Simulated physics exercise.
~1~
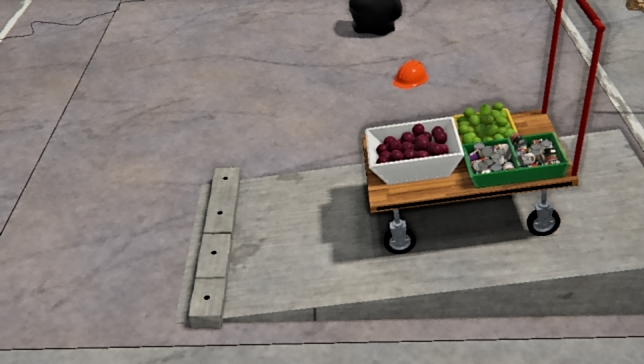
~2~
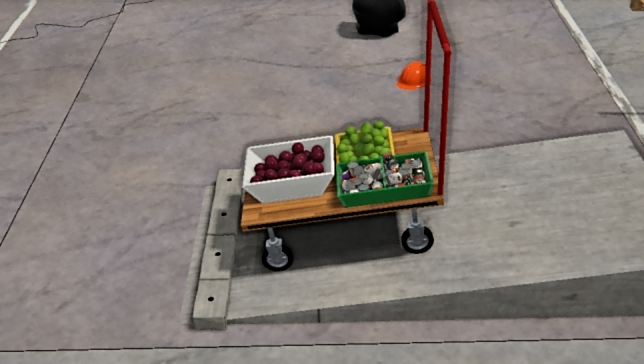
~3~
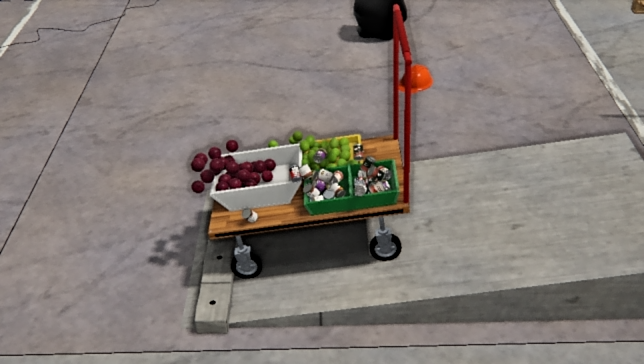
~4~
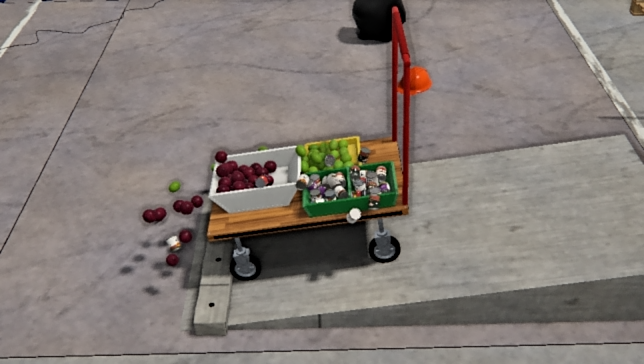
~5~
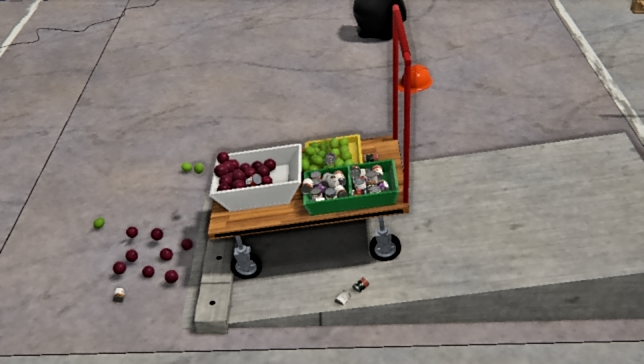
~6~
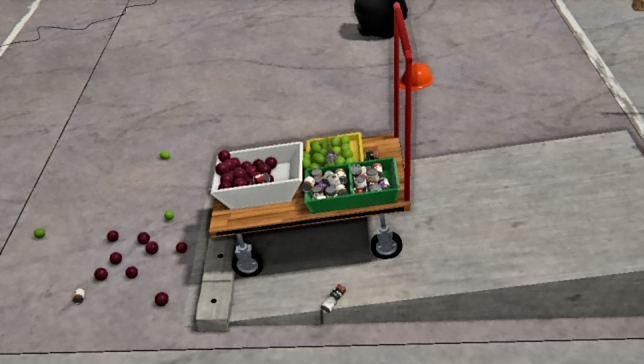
In this clip, a trolley carrying tubs of red onions, green fruit and small tins rolls left down a ramp and stops at a kerb, whereupon some of the goods spill forward and scatter across the ground, while the trolley stays upright with its tubs still partly full.
